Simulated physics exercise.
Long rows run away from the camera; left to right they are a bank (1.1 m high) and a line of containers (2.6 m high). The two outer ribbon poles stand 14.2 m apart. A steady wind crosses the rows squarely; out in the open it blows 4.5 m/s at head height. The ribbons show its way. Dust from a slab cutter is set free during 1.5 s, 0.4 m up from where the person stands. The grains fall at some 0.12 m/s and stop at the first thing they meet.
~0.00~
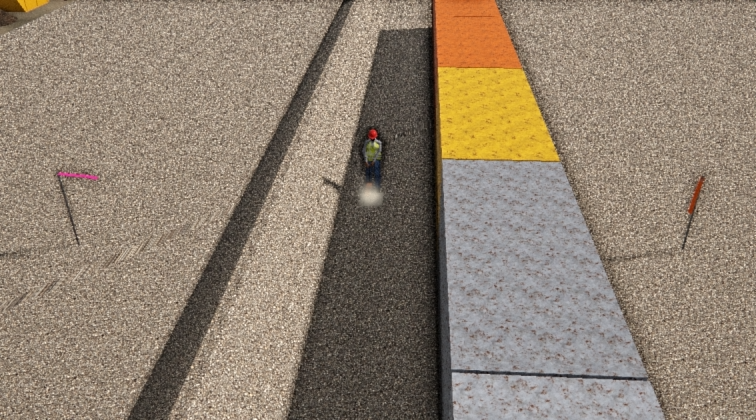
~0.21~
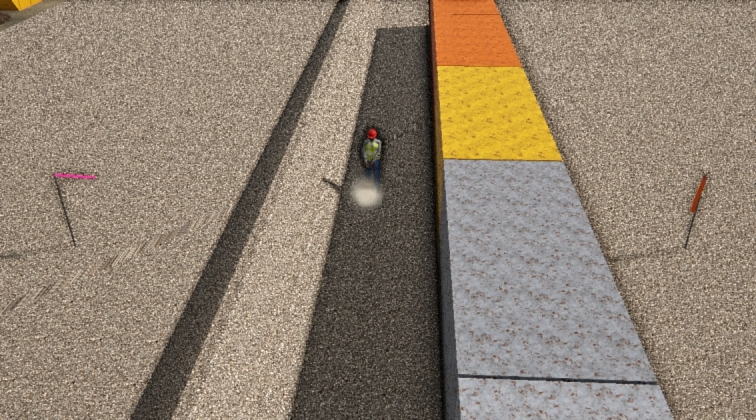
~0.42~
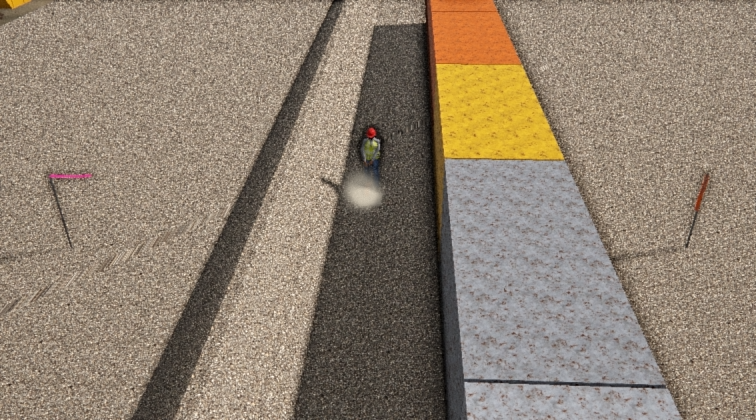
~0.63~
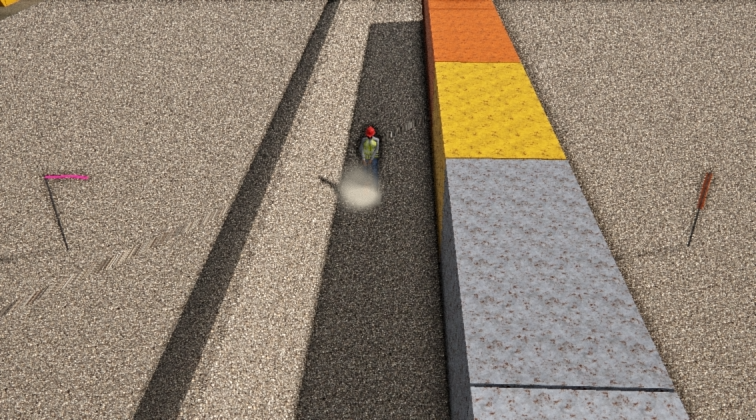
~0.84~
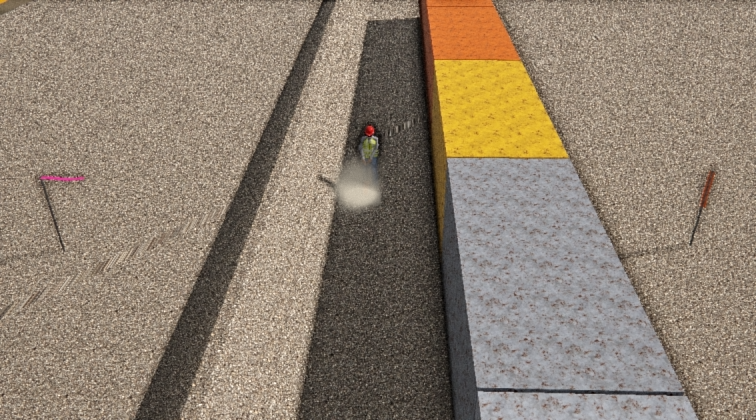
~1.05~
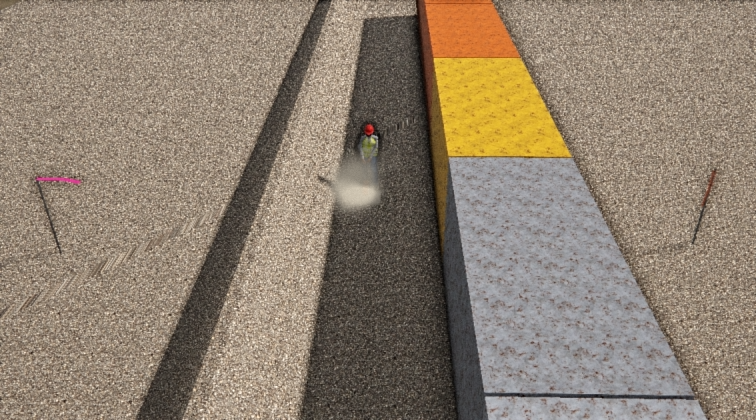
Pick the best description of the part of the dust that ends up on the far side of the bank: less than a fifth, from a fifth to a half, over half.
The share that finishes beyond it is not even a fifth.
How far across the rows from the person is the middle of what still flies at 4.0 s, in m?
About 1.0 m.
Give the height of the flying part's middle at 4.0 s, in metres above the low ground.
About 1.2 m.
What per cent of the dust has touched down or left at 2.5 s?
About 4 %.
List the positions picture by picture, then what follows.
In the first picture, the left ribbon ends at (97, 178), leaning 85 degrees to the right, the dust in the air spans x = 360 to 375 around y = 195 and it comes from (371, 196).
In the second picture, the right ribbon ends at (692, 212), hanging almost straight and the dust in the air spans x = 360 to 375 around y = 190.
In the third picture, the left ribbon ends at (91, 176), leaning 90 degrees to the right, the dust in the air spans x = 355 to 375 around y = 190 and the top of the bank crosses (283, 167).
In the fourth picture, the right ribbon ends at (700, 209), hanging almost straight and the dust in the air spans x = 345 to 370 around y = 190.
In the fifth picture, the left ribbon ends at (84, 178), leaning 90 degrees to the right and the dust in the air spans x = 345 to 370 around y = 185.
In the sixth picture, the right ribbon ends at (703, 206), hanging almost straight, the dust in the air spans x = 340 to 370 around y = 185 and the top of the bank crosses (279, 165).
After 2.5 s, 4 % is no longer flying here, and 0 % is beyond the bank; the middle of what still flies is 1.1 m above the low ground, near (351, 167).
After 4.0 s, 16 % is no longer flying here, and 0 % is beyond the bank; the middle of what still flies is 1.2 m above the low ground, near (399, 164).
After 8.0 s, 48 % is no longer flying here, and 0 % is beyond the bank; the middle of what still flies is 1.6 m above the low ground, near (428, 151).
After 20.0 s, 90 % is no longer flying here, and 0 % is beyond the bank.
After 45.0 s, 100 % is no longer flying here, and 0 % is beyond the bank.
